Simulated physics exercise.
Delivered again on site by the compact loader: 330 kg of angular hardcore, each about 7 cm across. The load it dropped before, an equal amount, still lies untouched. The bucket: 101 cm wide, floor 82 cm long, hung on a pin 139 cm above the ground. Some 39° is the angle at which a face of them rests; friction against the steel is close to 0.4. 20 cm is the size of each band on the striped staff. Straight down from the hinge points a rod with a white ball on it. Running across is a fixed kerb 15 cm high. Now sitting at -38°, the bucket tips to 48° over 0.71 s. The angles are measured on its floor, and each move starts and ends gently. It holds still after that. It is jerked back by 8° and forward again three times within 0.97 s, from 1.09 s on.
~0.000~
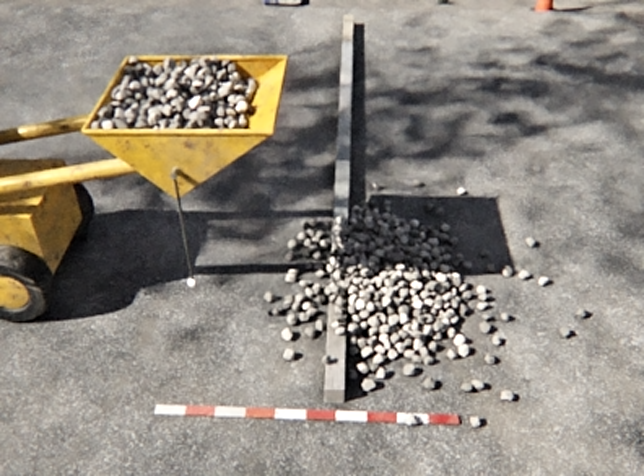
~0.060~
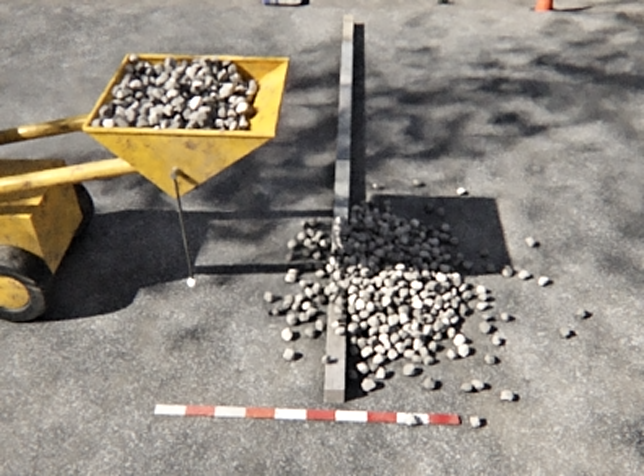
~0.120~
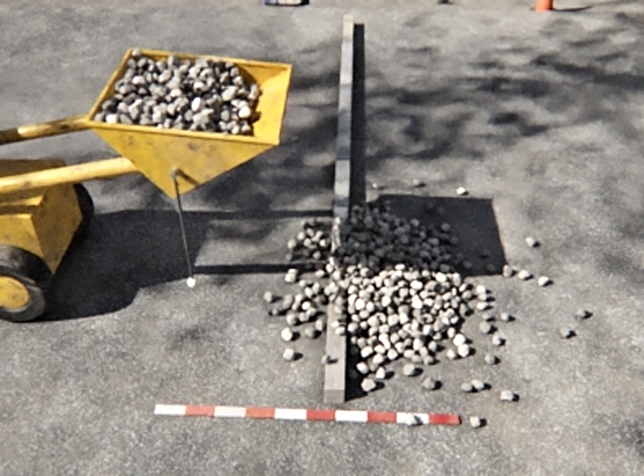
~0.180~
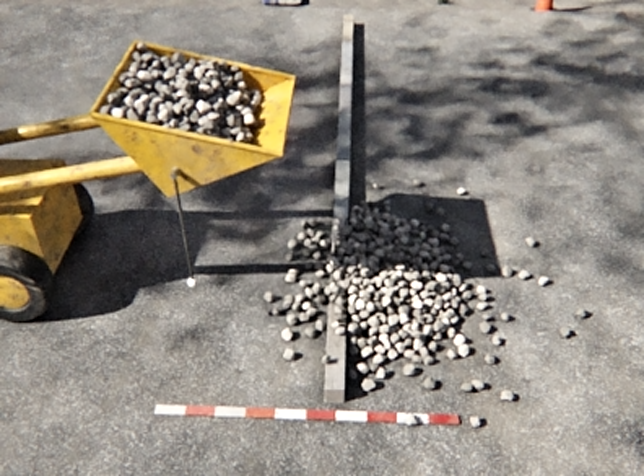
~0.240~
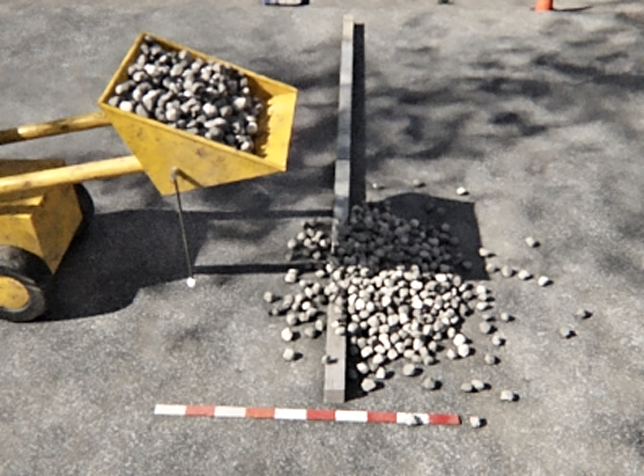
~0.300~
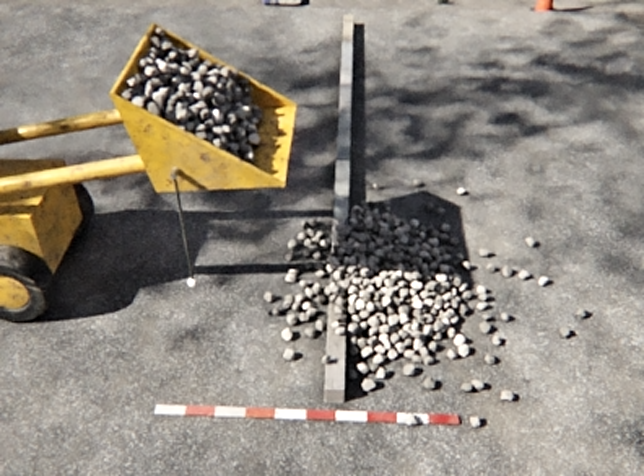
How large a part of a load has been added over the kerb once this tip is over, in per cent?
Around 7 per cent is added.
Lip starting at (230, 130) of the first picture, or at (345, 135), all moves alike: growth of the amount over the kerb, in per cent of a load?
I'd expect near 0 per cent first and near 65 per cent next.
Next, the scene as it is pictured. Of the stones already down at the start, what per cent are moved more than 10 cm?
Estimate: 0 %, roughly.
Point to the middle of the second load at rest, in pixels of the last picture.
They end up centred around (305, 270).
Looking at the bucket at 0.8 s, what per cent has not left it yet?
That works out to about 60 %.
After 0.5 s the floor is at 34°; in per cent of one load, 100 in the bucket, 11 on this side of the kerb, 89 over the kerb; the foremost stones are at (530, 286).
After 0.8 s the floor is at 48°; in per cent of one load, 61 in the bucket, 50 on this side of the kerb, 89 over the kerb; the foremost stones are at (530, 286).
After 2.5 s the floor is at 48°; in per cent of one load, 0 in the bucket, 104 on this side of the kerb, 96 over the kerb; the foremost stones are at (530, 286).
After 5.1 s the floor is at 48°; in per cent of one load, 0 in the bucket, 104 on this side of the kerb, 96 over the kerb; the foremost stones are at (530, 286). Net gain over the kerb, 7.
